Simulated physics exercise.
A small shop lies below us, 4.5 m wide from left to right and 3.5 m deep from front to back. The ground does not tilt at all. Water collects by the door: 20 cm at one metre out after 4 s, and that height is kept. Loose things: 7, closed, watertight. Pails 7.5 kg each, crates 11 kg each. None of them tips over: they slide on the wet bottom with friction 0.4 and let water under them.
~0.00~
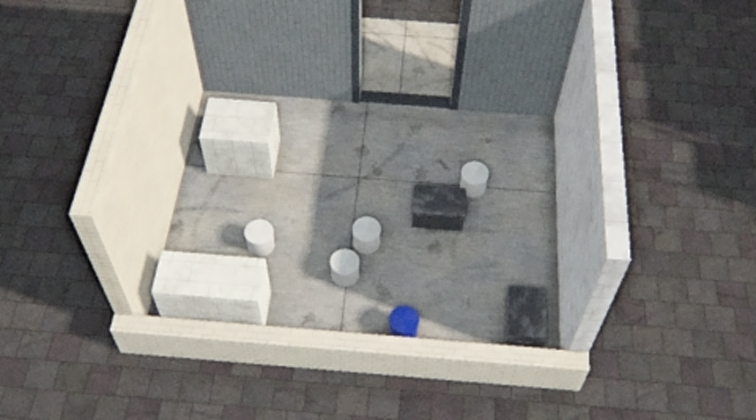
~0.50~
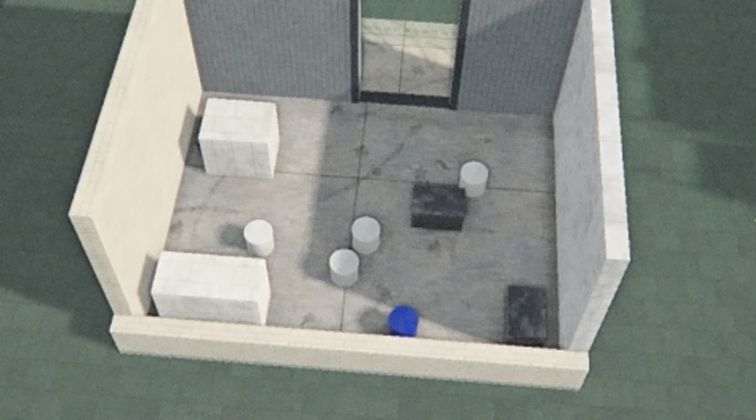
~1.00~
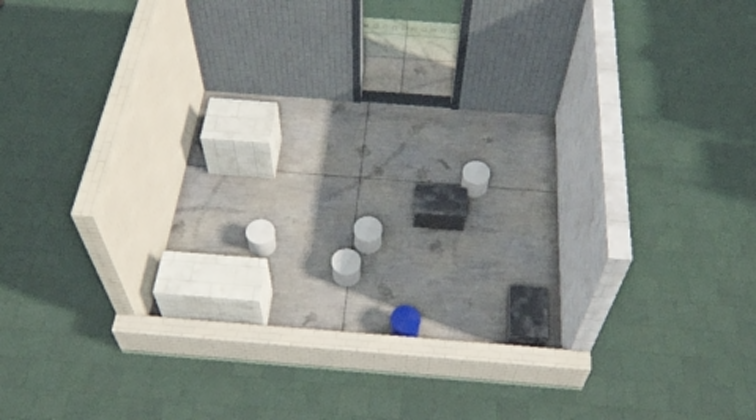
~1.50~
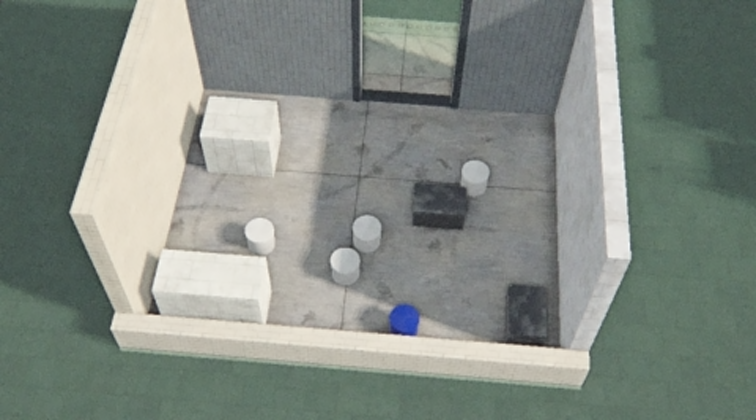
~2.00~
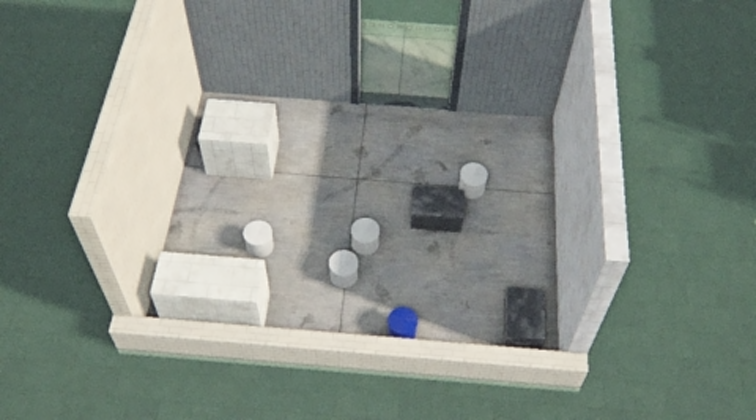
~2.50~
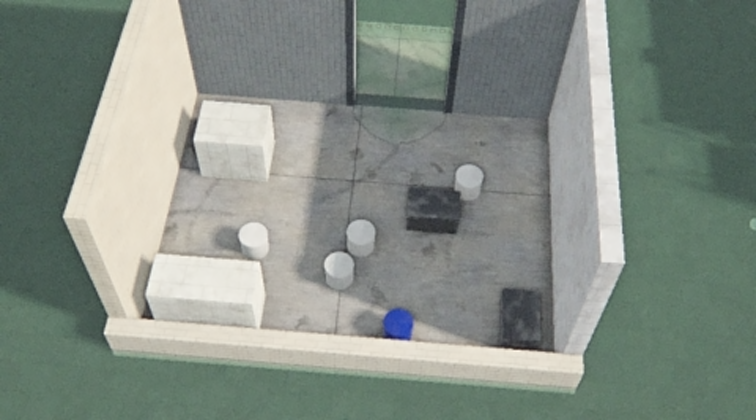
In a small open-topped shop with pails and crates on the floor, the paving outside turned from brown to green, then a small patch of water spread in at the door; nothing inside shifted.
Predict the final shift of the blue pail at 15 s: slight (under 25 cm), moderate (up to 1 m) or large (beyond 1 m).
Large.
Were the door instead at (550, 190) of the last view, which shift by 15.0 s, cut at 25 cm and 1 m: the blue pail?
Under that change the blue pail is pushed well away.
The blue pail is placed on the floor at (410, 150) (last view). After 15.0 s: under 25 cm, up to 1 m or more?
Result: It drifts a great deal.
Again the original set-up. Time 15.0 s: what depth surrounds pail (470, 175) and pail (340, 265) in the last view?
Roughly 11 and 17 cm.
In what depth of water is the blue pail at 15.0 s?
The depth there is around 12 cm.
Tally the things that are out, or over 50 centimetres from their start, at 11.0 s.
Count then: 6.
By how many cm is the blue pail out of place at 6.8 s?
Around 10 centimetres.
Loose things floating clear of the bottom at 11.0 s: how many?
My tally comes to 5.
After 3.5 s the blue pail is near (399, 322), 0.0 m from its start, aground; 0 afloat.
After 6.8 s the blue pail is near (397, 331), 0.1 m from its start, aground; 2 afloat.
After 11.0 s the blue pail is near (259, 259), 1.7 m from its start, afloat; 5 afloat.
After 15.0 s the blue pail is near (207, 262), 2.2 m from its start, afloat; 6 afloat.
